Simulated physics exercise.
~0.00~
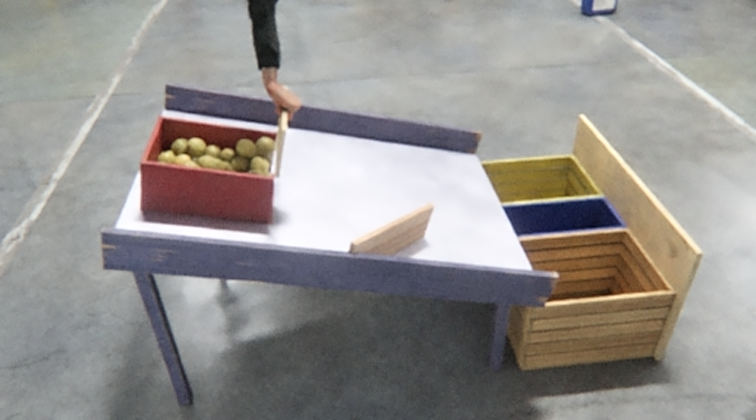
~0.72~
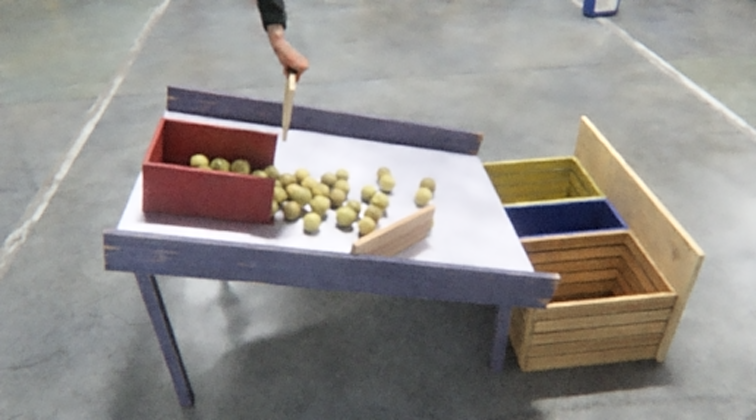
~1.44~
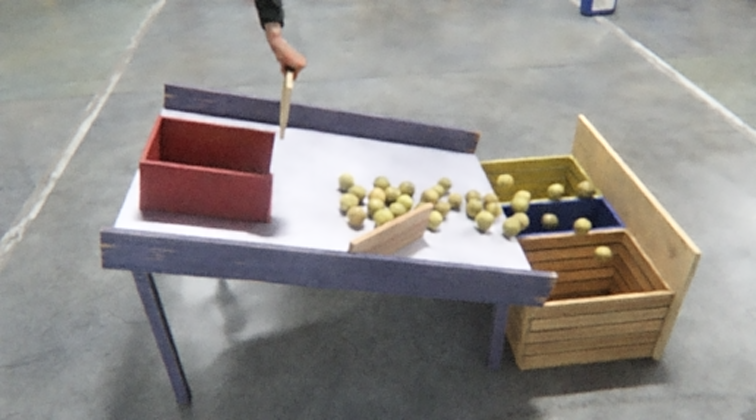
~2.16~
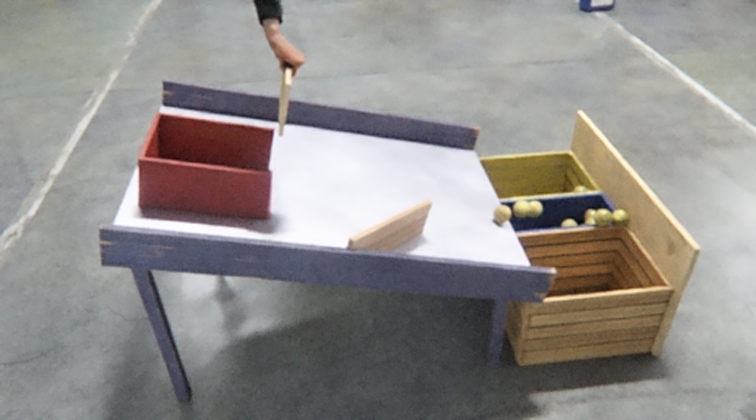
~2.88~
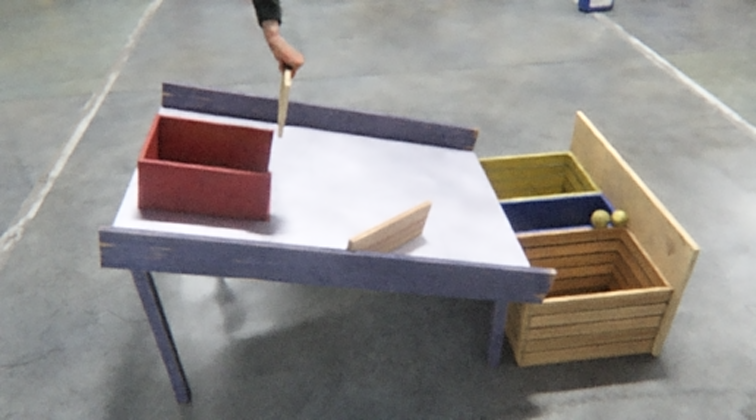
On a grey concrete floor marked with pale lines, seen from slightly above, a white-topped table with dull purple walls slopes down to the right. A red pen of yellow-green apples sits at its left end, an angled wooden board stands lower down, and yellow, blue and plain wooden containers wait beyond the right edge. A hand lifts the wooden gate, and the apples spill out and roll down the slope. They bunch around the board, then drop off the edge into the containers. The pen and table end up empty, with a couple of apples still visible above the blue tub's far end.
